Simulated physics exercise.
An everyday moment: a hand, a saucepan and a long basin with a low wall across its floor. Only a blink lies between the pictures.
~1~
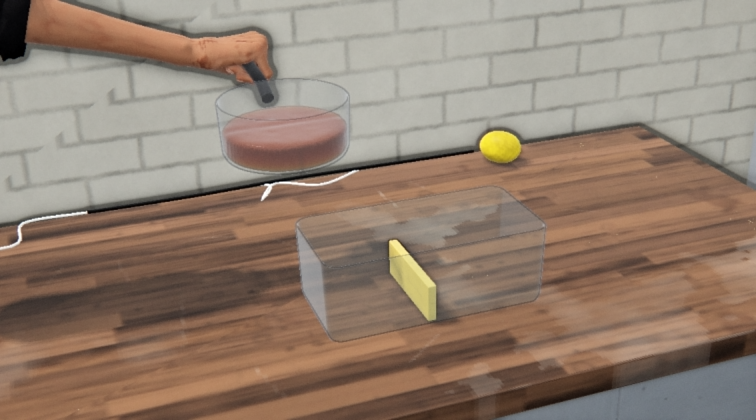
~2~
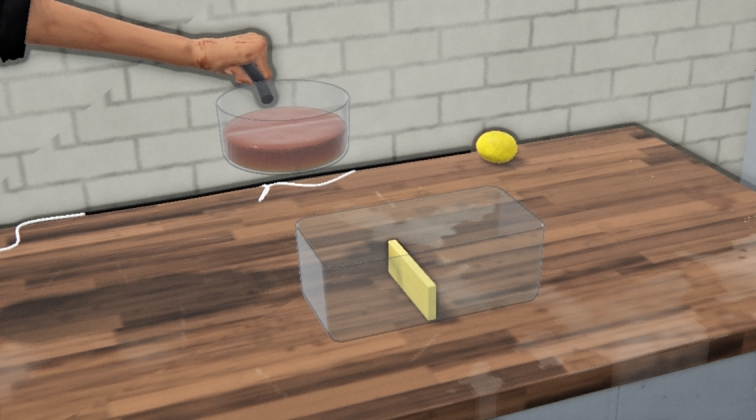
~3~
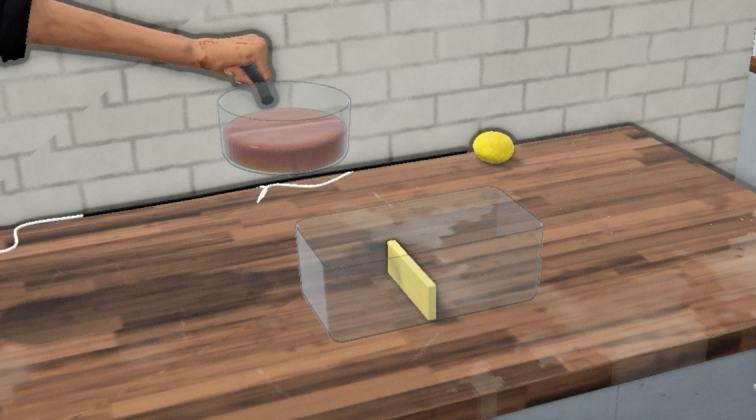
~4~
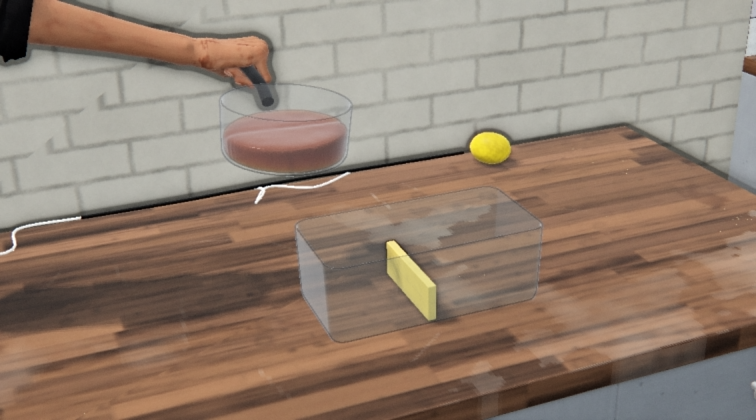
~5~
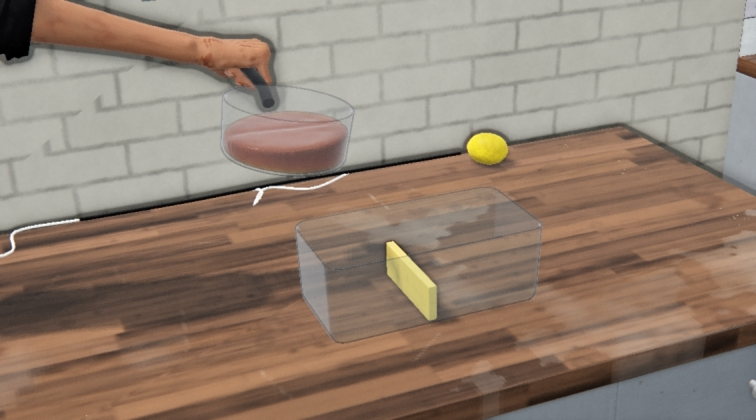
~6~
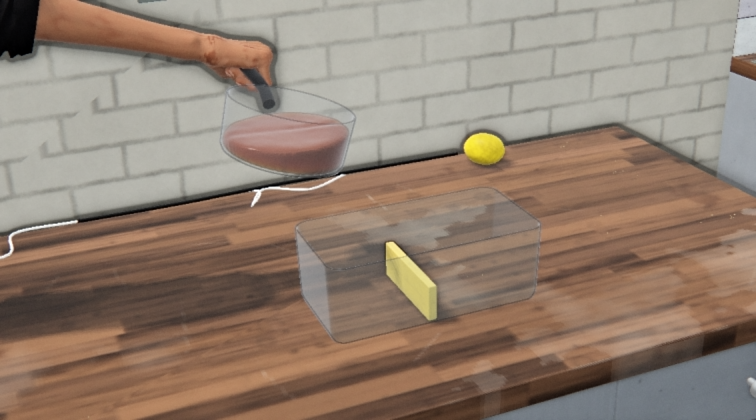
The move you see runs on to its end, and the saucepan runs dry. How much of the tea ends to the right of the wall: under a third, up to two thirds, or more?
It comes to under a third.
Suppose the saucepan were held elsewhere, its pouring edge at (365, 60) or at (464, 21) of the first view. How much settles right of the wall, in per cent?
First some 45, then 80 per cent.
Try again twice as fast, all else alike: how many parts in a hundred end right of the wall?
Some 5 per cent.
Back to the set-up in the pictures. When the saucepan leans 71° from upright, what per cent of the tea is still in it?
About 50 per cent.
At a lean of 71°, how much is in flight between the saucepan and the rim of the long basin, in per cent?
It comes to 35 per cent or so.
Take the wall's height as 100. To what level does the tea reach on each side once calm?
Some 60 per cent left and 0 right.
A moment on, the tilt is 71° and 52 per cent is still to pour, 13 is left of the wall and 0 right of it.
Next, the tilt is 106° and 6 per cent is still to pour, 79 is left of the wall and 5 right of it.
Then the tilt is 116° and 0 per cent is still to pour, 93 is left of the wall and 5 right of it.
Later the tilt is 116° and 0 per cent is still to pour, 93 is left of the wall and 5 right of it.
At rest 93 per cent lies left of the wall, 5 right of it and 1 outside.
